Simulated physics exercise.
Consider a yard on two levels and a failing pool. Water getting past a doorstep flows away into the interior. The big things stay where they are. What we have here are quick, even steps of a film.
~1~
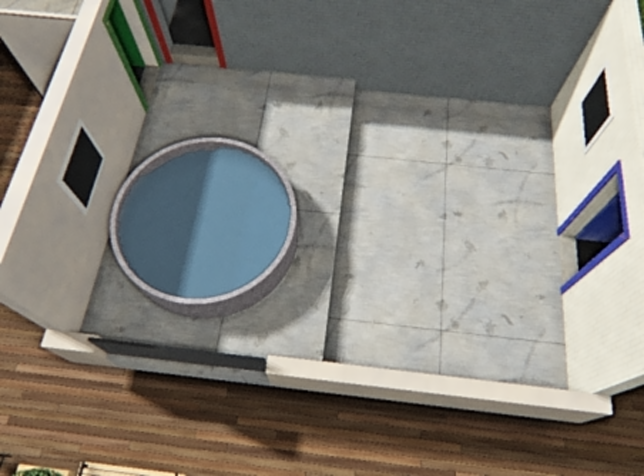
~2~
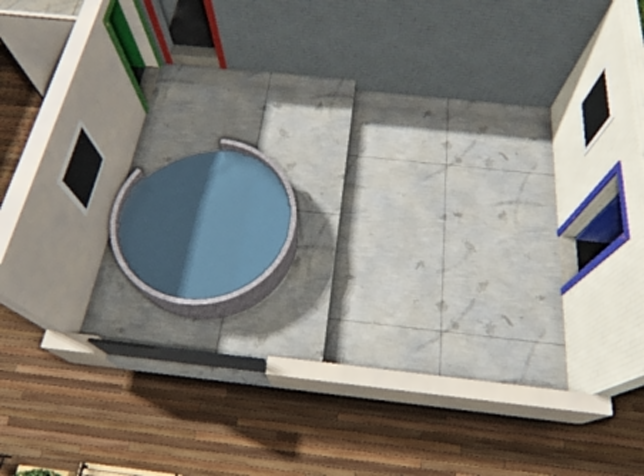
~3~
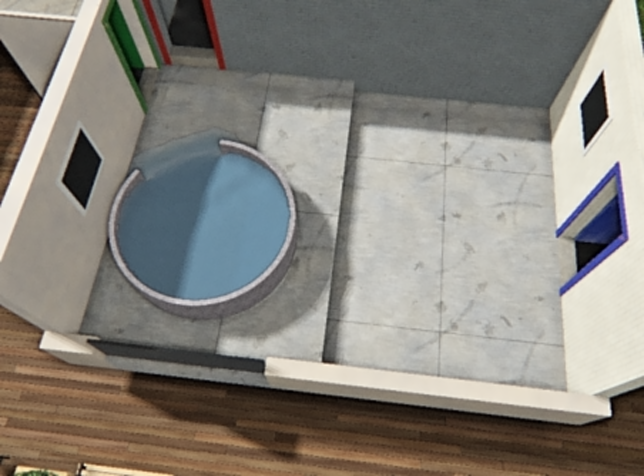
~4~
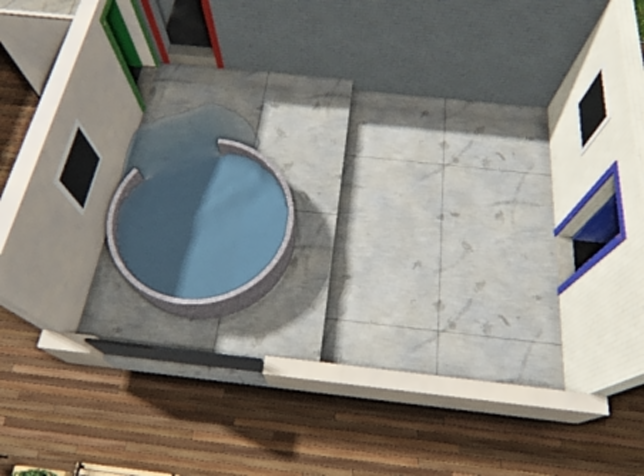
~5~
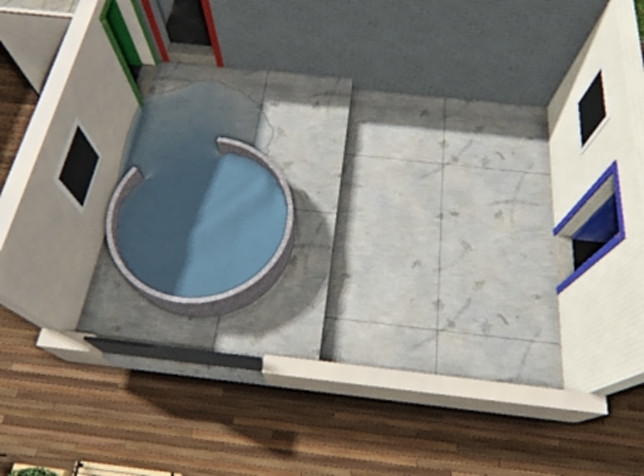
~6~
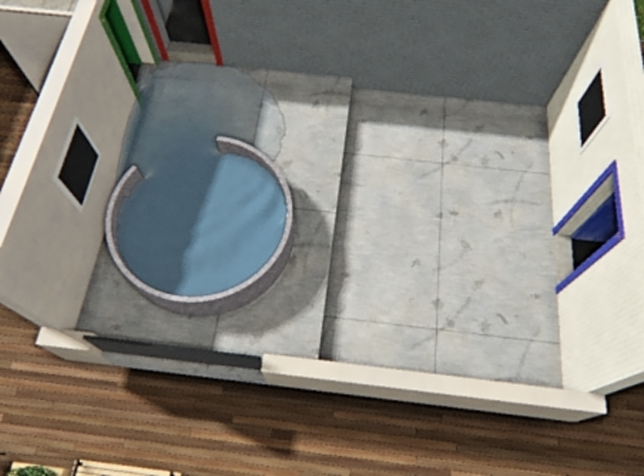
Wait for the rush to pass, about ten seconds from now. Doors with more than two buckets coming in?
Blue door: Two or fewer; green door: Over two; red door: Over two.
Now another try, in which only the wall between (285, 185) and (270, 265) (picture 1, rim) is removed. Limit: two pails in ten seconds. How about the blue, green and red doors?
Blue door: Above, green door: Below, red door: Below.
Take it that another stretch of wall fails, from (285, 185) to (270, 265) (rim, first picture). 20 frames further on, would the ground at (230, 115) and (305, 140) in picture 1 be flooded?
Respectively, left dry and left dry.
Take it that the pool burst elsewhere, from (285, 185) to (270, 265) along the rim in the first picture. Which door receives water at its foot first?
The blue one.
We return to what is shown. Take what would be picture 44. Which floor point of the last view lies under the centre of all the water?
Centre point: Around (286, 180).
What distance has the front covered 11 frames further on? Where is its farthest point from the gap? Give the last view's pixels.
I'd put it around (370, 92).
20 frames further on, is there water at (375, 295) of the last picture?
At that place: No water.
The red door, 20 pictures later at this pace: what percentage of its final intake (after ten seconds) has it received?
Around 90 percent.
A moment on, water covers 15 % of the floor; the blue door not reached, the green door over two buckets in, the red door under two buckets in.
Next, water covers 20 % of the floor; the blue door not reached, the green door far over two buckets in, the red door far over two buckets in.
Then, water covers 45 % of the floor; the blue door not reached, the green door far over two buckets in, the red door far over two buckets in.
Later, water covers 90 % of the floor; the blue door under two buckets in, the green door far over two buckets in, the red door far over two buckets in.
In the end, water covers 100 % of the floor; the blue door under two buckets in, the green door far over two buckets in, the red door far over two buckets in.
